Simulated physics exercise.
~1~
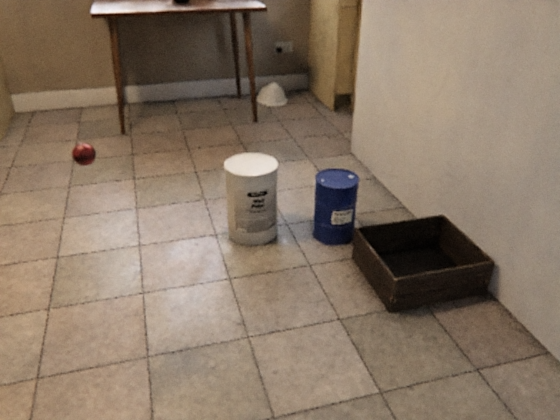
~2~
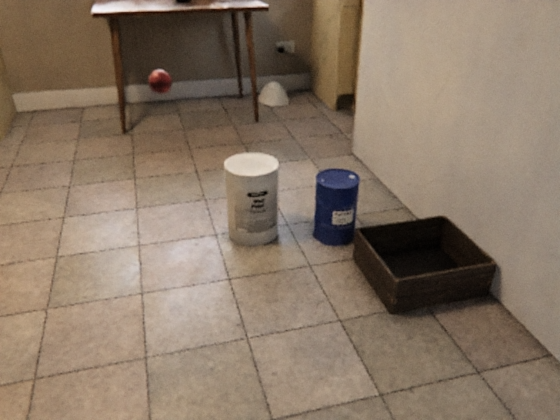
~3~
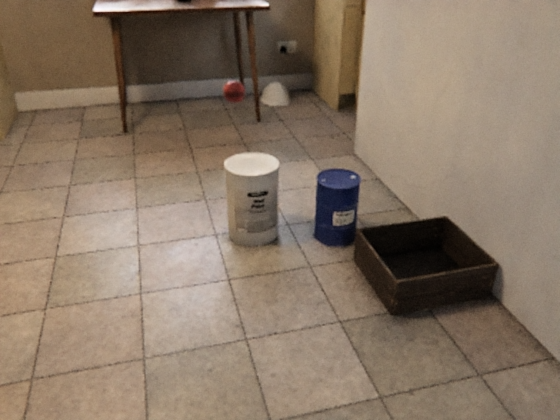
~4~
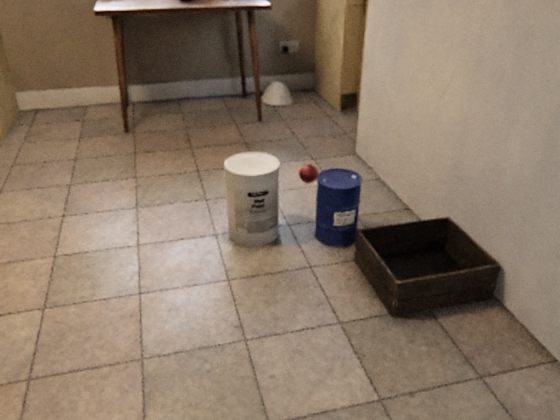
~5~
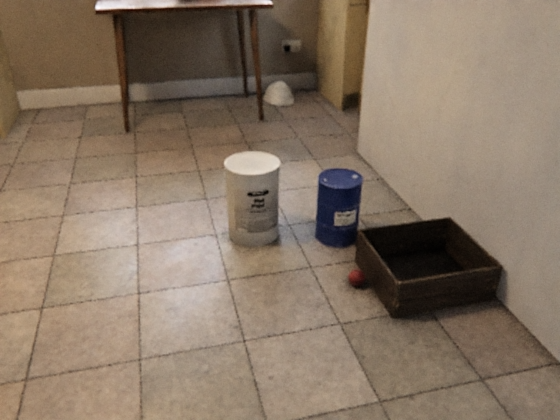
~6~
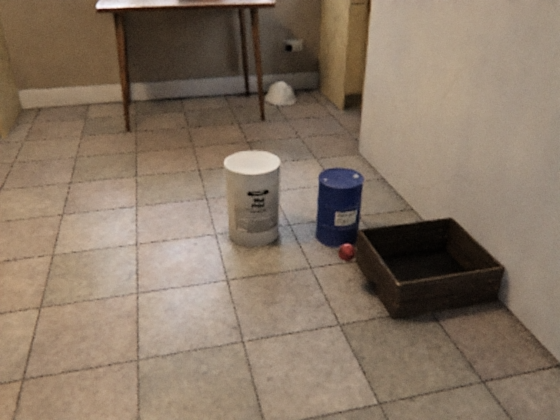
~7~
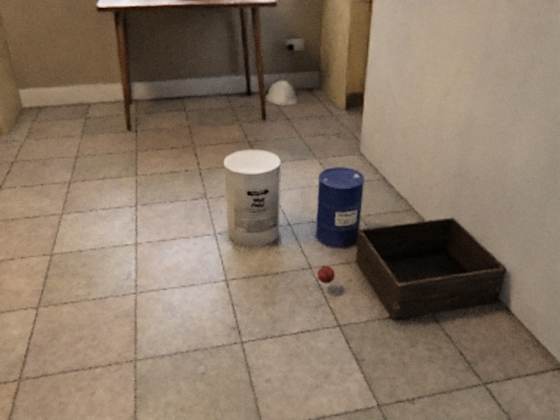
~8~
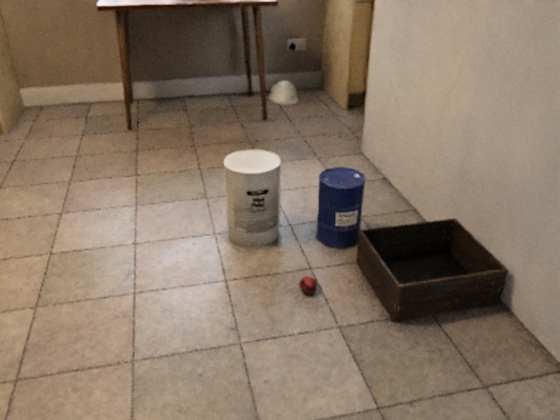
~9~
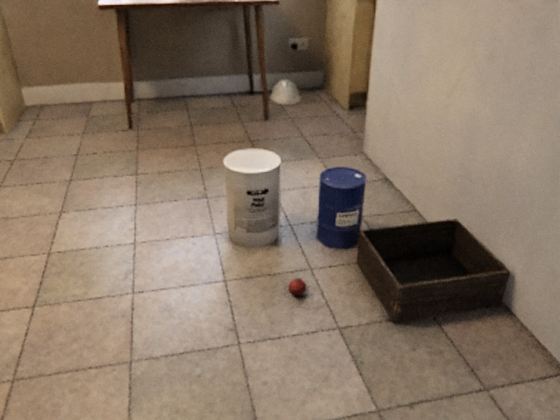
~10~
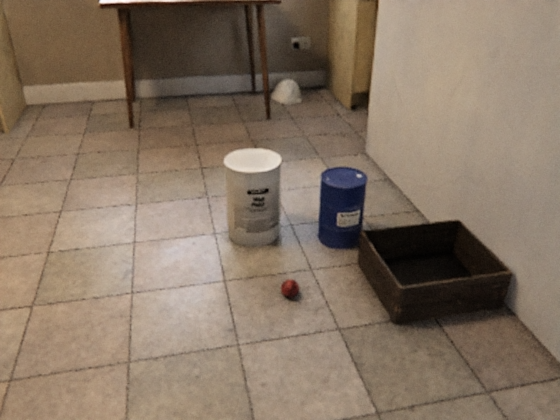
A dark open box sat on a tiled floor near a white pail and a blue canister as a red ball bounced in from the left, dropped beside the box, missed it, and rolled left to end up in front of the pail.
